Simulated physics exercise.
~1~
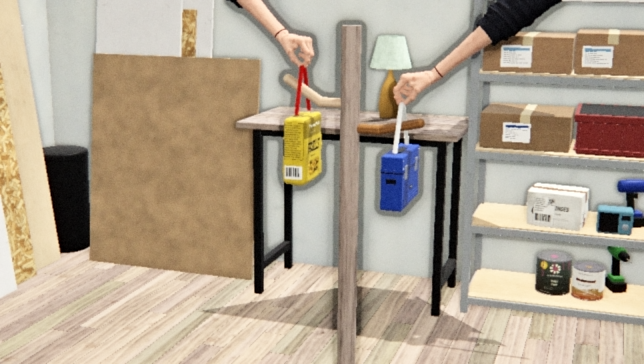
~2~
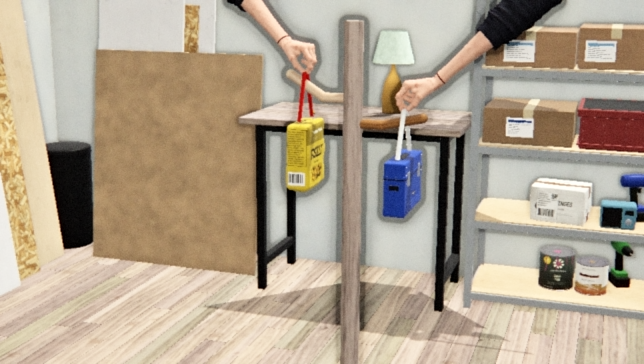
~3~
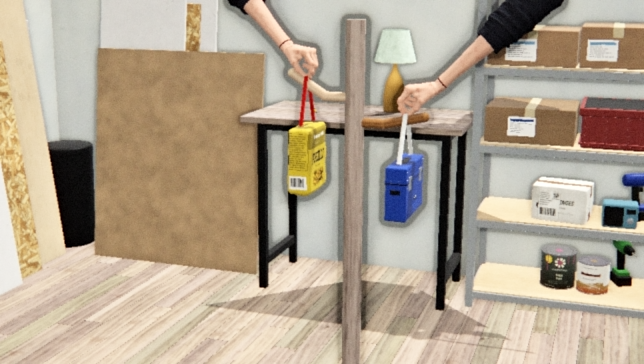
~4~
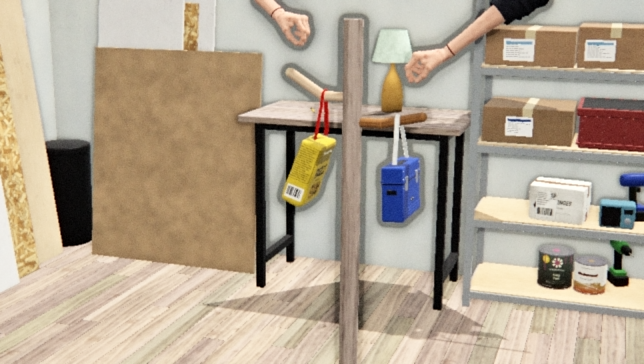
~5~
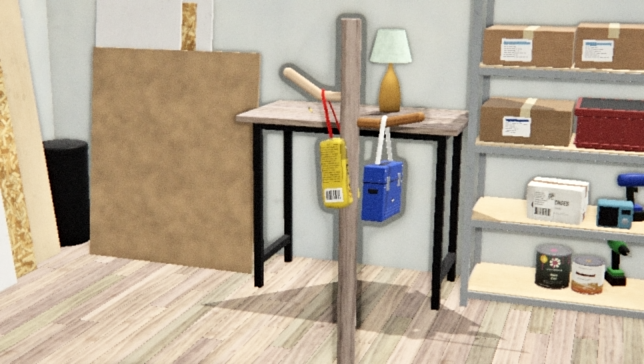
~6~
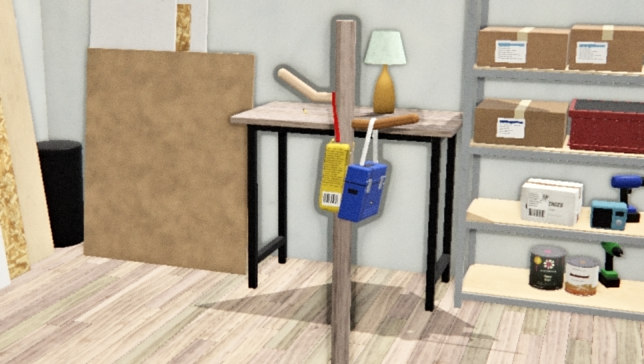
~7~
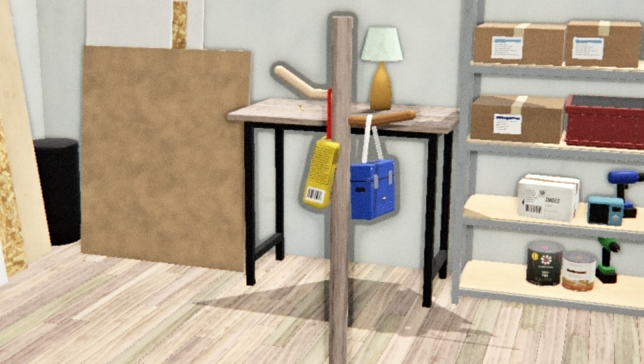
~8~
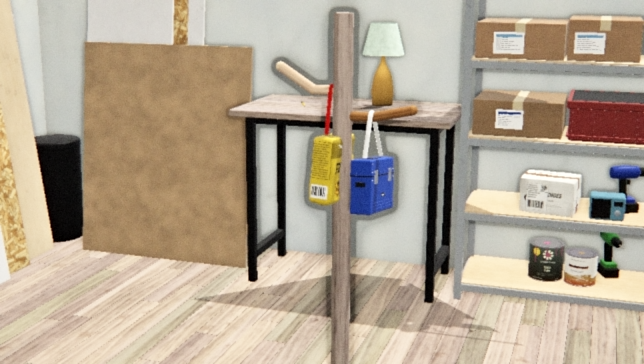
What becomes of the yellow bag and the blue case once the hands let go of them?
Both stay hanging from their pegs on the post. They swing toward the post and shift about, but neither one falls.
